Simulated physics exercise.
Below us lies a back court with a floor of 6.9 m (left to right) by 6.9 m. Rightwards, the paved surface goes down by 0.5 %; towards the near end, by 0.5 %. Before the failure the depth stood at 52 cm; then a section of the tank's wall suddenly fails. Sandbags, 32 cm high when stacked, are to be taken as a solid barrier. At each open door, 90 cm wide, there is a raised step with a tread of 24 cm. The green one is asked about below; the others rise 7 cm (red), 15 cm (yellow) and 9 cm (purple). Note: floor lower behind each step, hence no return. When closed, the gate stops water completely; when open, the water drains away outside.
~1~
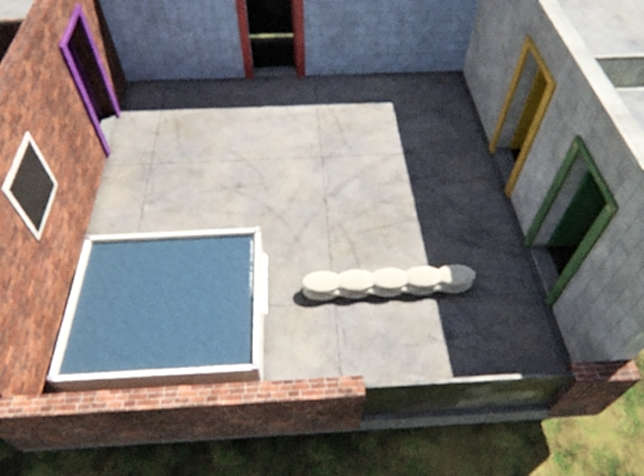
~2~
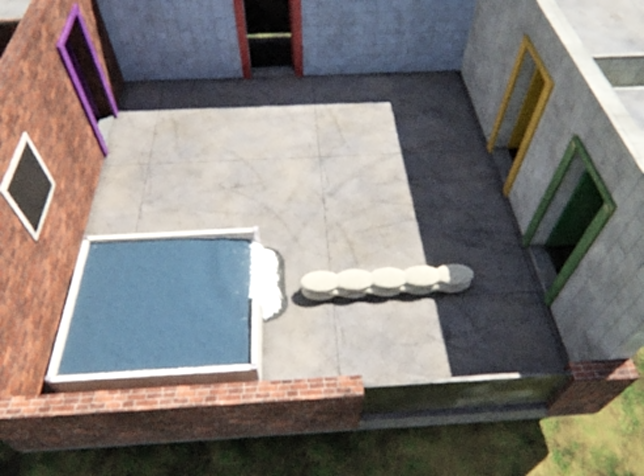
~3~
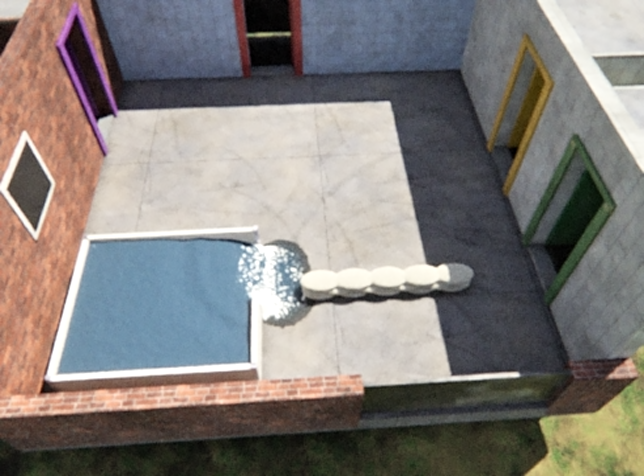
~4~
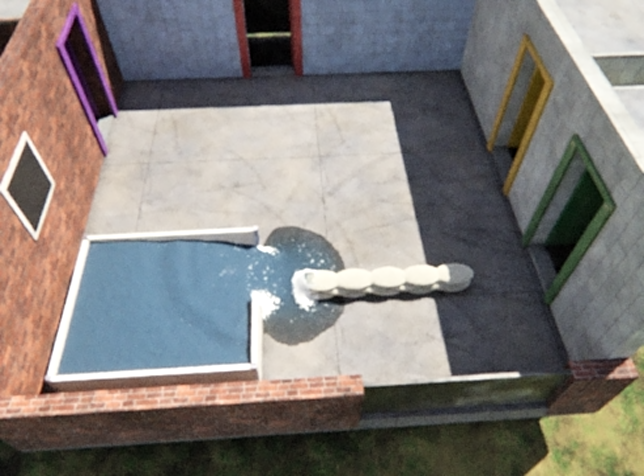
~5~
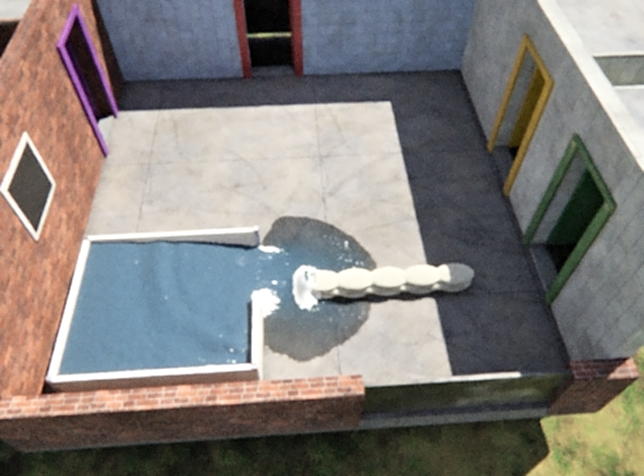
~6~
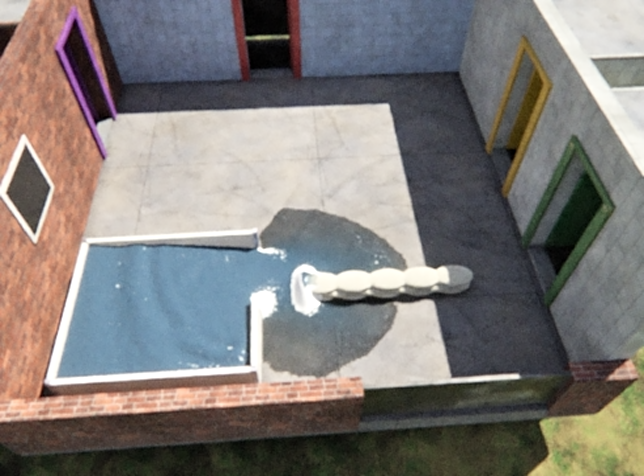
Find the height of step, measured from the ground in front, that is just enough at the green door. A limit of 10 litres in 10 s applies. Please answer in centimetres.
Roughly 12.5 cm is just enough.
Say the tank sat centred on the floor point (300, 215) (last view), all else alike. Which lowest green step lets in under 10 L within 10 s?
I'd put it at close to 7.0 cm.
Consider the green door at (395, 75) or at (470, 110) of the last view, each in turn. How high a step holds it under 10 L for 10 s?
First place around 10.0 cm, second around 9.5 cm.
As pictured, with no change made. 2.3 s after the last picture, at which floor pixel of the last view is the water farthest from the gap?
Front tip: Approx. (463, 89) px.
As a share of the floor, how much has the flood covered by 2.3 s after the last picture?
Wet share: Near 45 %.
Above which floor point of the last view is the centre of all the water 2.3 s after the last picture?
The water's centre is at about (280, 284).
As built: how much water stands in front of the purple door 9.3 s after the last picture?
Some 5.0 centimetres.
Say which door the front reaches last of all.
Last in order comes the purple door.
Then, 0.7 s after the last picture water covers 20 % of the floor, deepest (38 cm) near (293, 287); it has not reached the green door.
Then, 2.3 s after the last picture water covers 45 % of the floor, deepest (28 cm) near (293, 287); 13 cm at the green door, 10 litres in over its 9 cm step.
Then, 9.3 s after the last picture water covers 90 % of the floor, deepest (12 cm) near (440, 398); 6 cm at the green door, 35 litres in over its 9 cm step.
At the green door as built, the water peaked near 13 cm, 2.3 s after the last picture.
Run again over the same 10 s with other heights there, 17 litres in over 11 cm, 4 litres over 14.5 cm. The limit of 10 litres is kept from about 12.5 cm up.
